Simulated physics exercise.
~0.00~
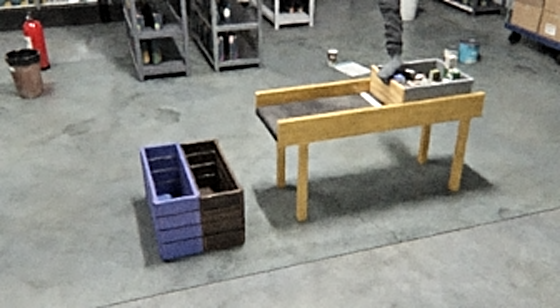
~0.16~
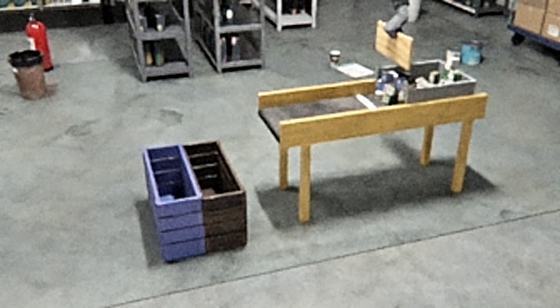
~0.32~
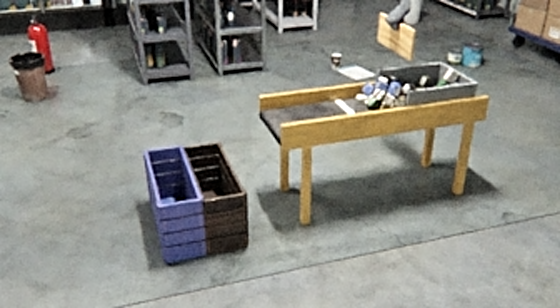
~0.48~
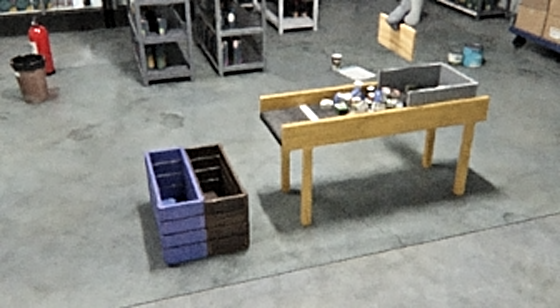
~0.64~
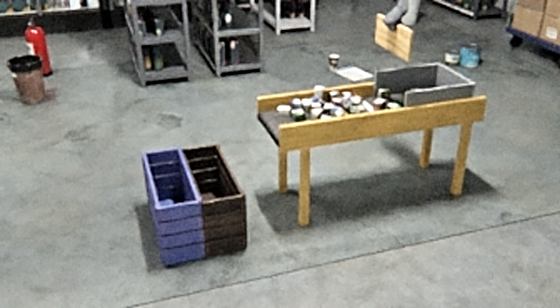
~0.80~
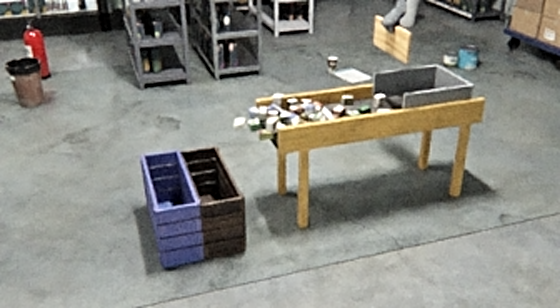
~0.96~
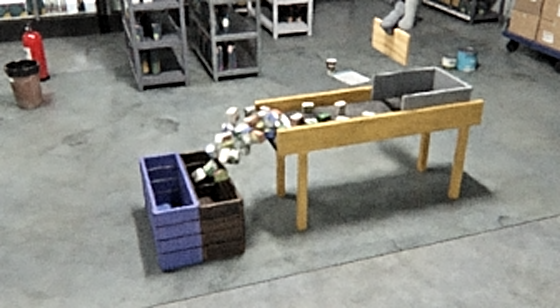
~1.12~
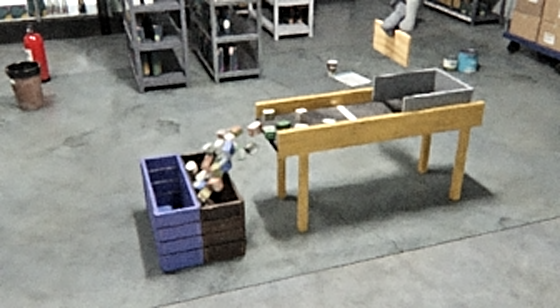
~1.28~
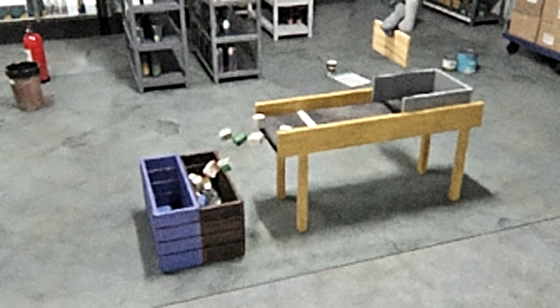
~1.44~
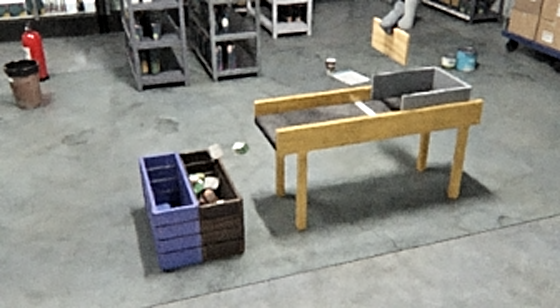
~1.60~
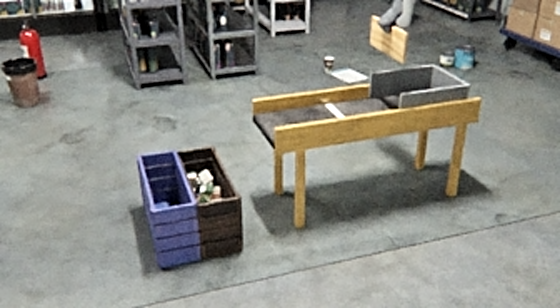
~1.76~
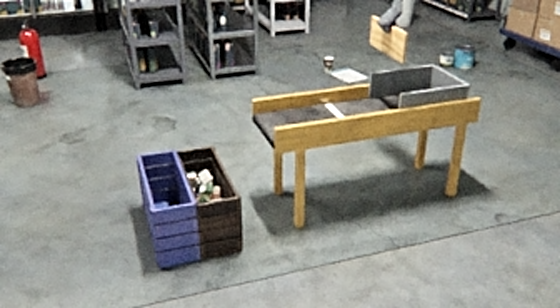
The footage shows a wooden gate being lifted from a grey pen of small cartons on a raised table, after which a belt carries the jumbled load left and drops it off the end into the dark wooden tote, leaving the adjoining blue box empty and the belt clear.
